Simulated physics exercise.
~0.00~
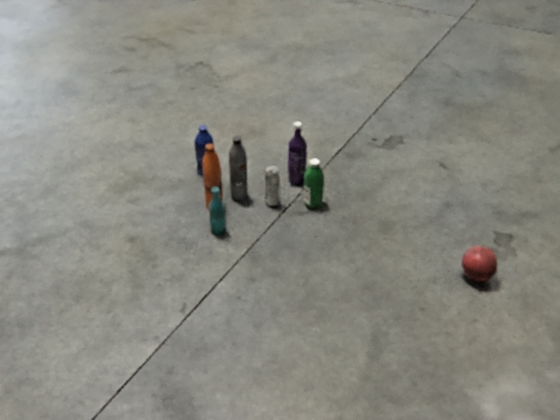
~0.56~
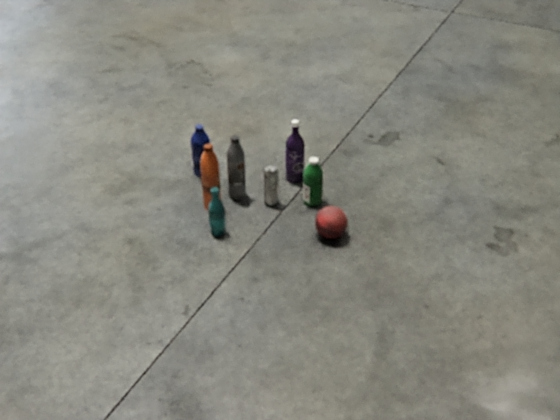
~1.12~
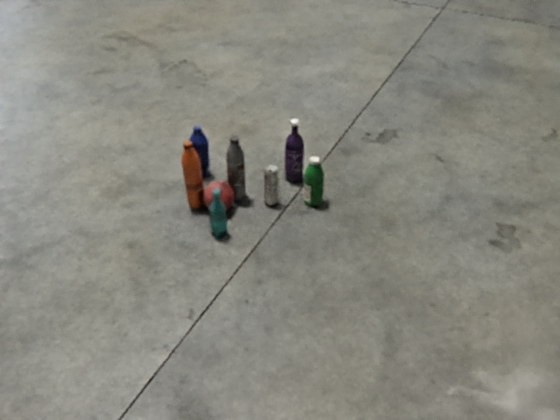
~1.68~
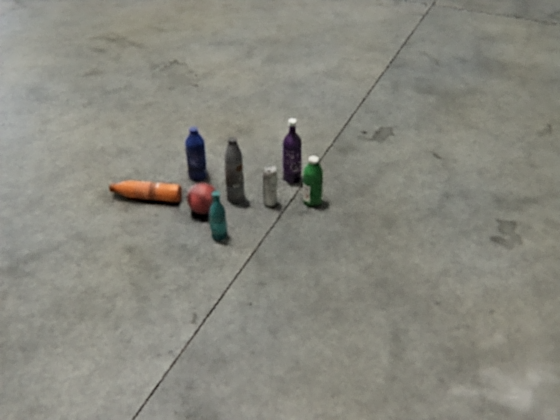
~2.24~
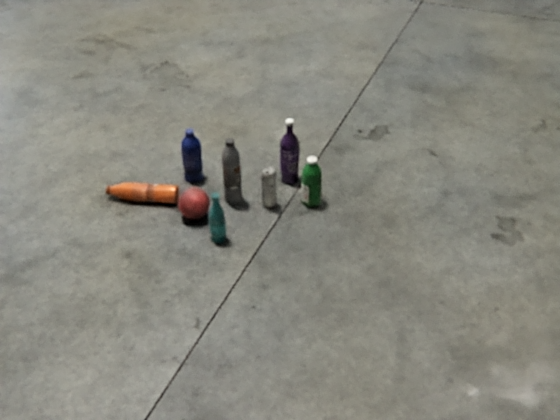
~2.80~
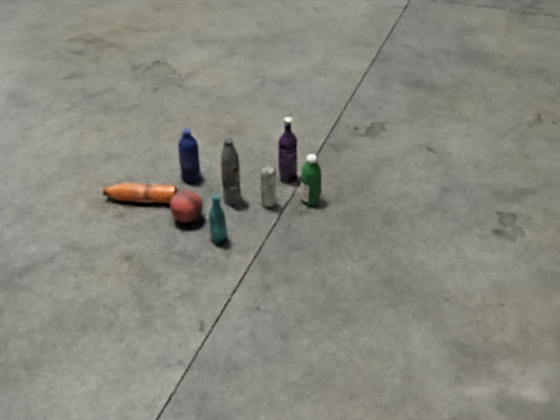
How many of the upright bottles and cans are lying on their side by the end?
Only one is lying on its side at the end, the orange bottle, while the others are still standing.
